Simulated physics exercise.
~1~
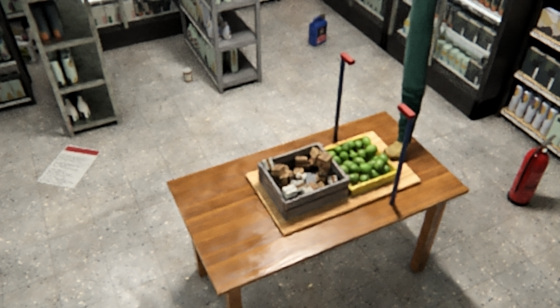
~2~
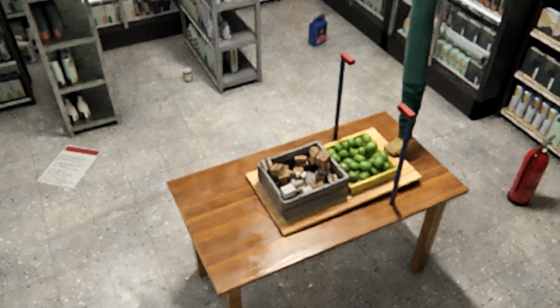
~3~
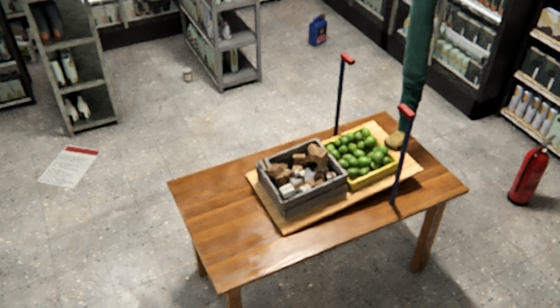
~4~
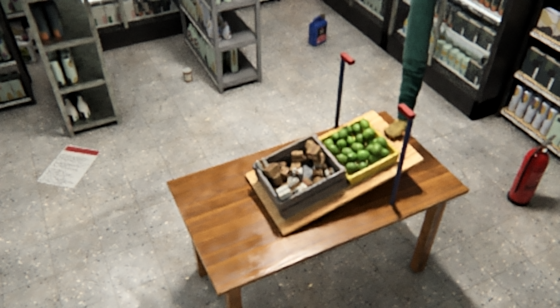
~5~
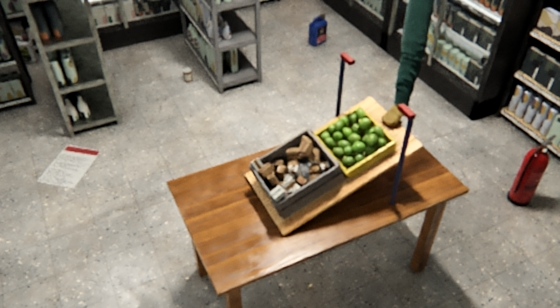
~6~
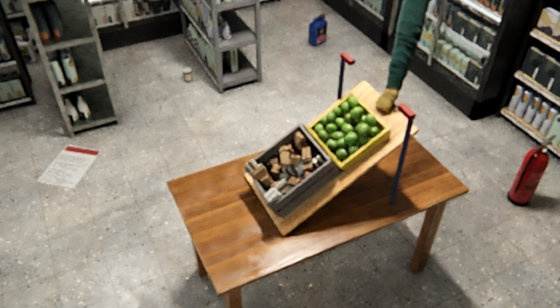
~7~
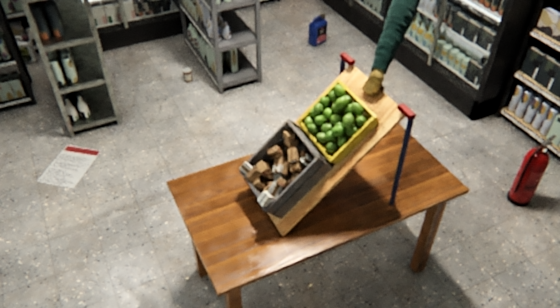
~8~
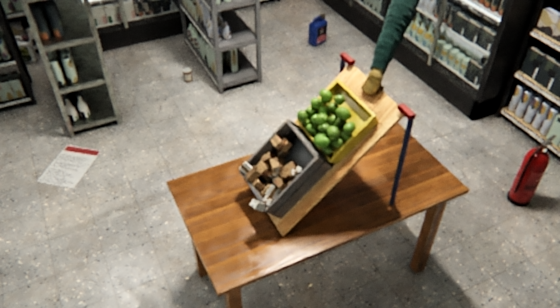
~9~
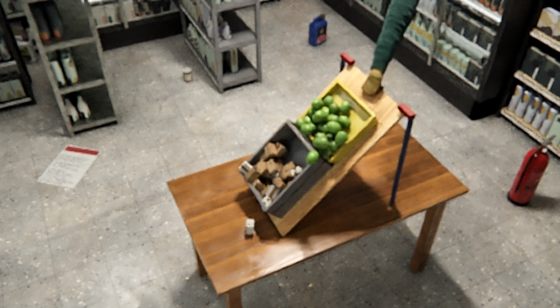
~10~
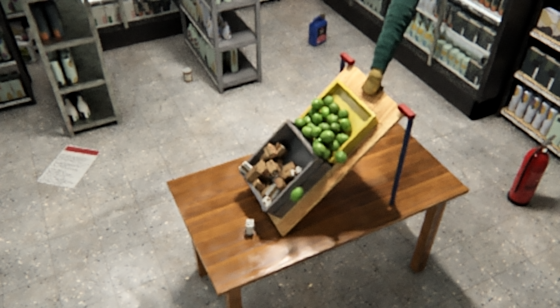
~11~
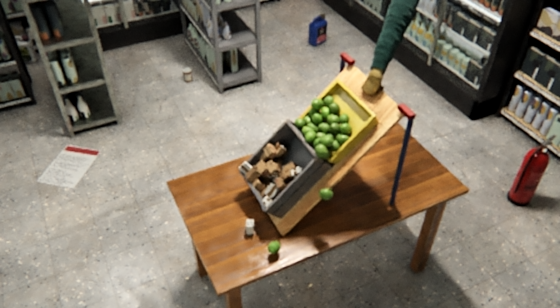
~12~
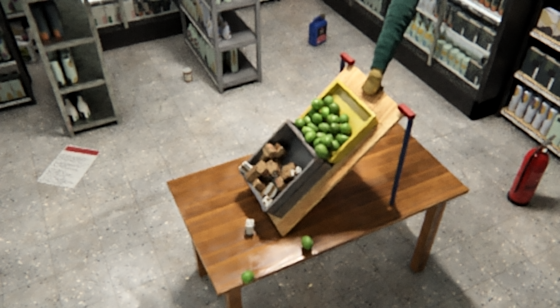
At first, a board carrying a grey crate of small parcels and a yellow crate of limes lies flat on a wooden table in a shop. A green-sleeved arm with a gloved hand raises the board's right end, tilting it steeply until it reaches the red-topped stops. The contents slide toward the lower left, and a pale parcel tumbles out of the grey crate onto the table. Then two limes leave the yellow crate and drop to the tabletop, one after the other. At the end, they sit near the front edge while the hand holds the board up, most contents still inside.
